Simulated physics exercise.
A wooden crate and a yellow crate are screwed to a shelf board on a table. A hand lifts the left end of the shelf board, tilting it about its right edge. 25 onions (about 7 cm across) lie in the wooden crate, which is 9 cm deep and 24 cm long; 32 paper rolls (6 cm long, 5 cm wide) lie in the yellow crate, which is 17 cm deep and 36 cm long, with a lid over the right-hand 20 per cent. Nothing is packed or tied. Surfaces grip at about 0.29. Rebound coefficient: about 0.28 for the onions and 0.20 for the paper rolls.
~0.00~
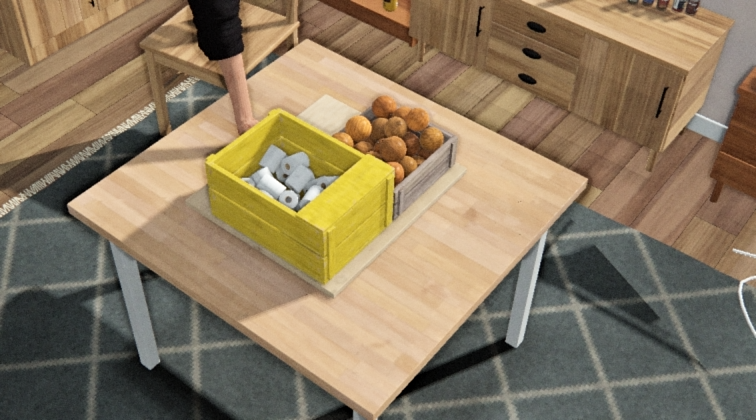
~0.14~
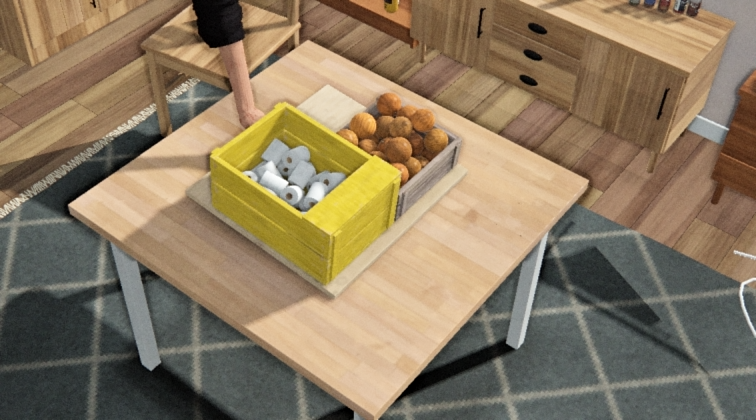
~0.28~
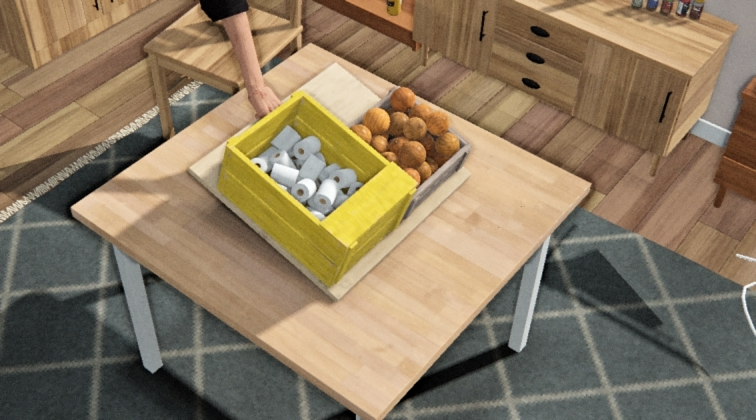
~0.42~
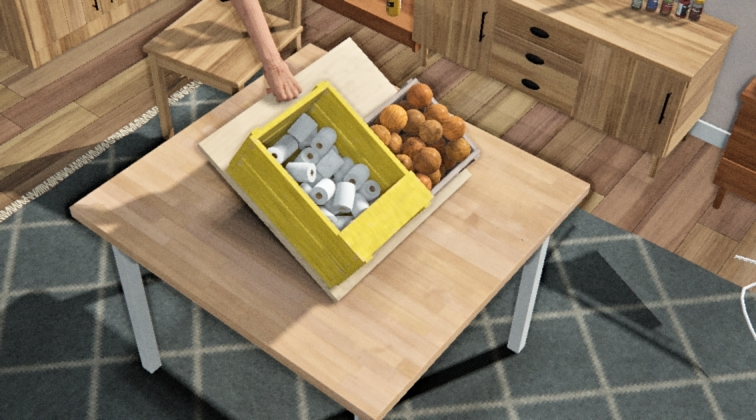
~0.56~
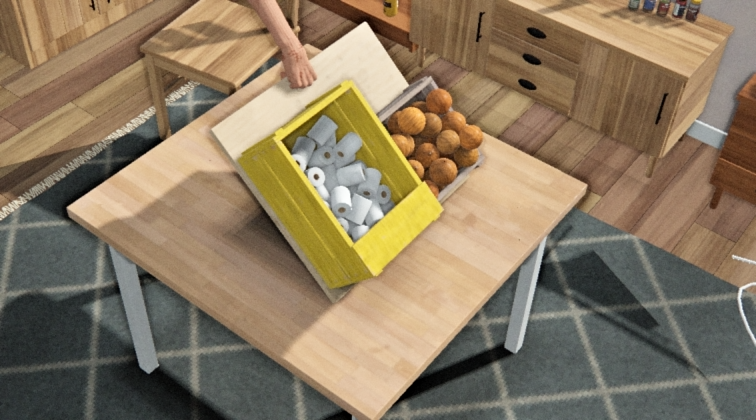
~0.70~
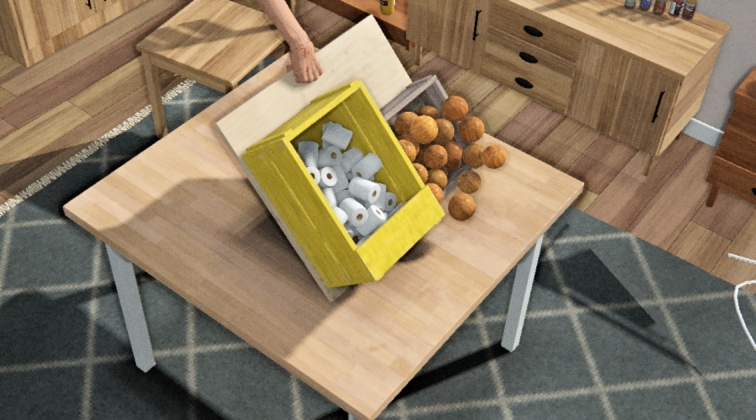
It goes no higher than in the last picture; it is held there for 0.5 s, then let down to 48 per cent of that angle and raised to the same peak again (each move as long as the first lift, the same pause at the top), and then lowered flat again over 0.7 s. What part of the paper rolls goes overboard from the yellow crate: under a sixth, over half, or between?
The yellow crate loses fewer than one in six of its paper rolls.
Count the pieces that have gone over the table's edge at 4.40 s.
Roughly 6.
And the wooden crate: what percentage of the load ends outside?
About: Wooden crate 40 per cent.
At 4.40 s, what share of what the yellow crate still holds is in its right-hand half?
Some 70 per cent.
After 1.29 s, tilt 46°; the wooden crate is down by 8 of 25 and the yellow crate has all 32.
After 2.03 s, tilt 25°; the wooden crate is down by 9 of 25 and the yellow crate has all 32.
After 3.07 s, tilt 47°; the wooden crate is down by 9 of 25 and the yellow crate has all 32.
When it is over (at 4.40 s), the wooden crate is down by 9 of 25 and the yellow crate has all 32. Asked share, 0 of 32, 0 per cent.
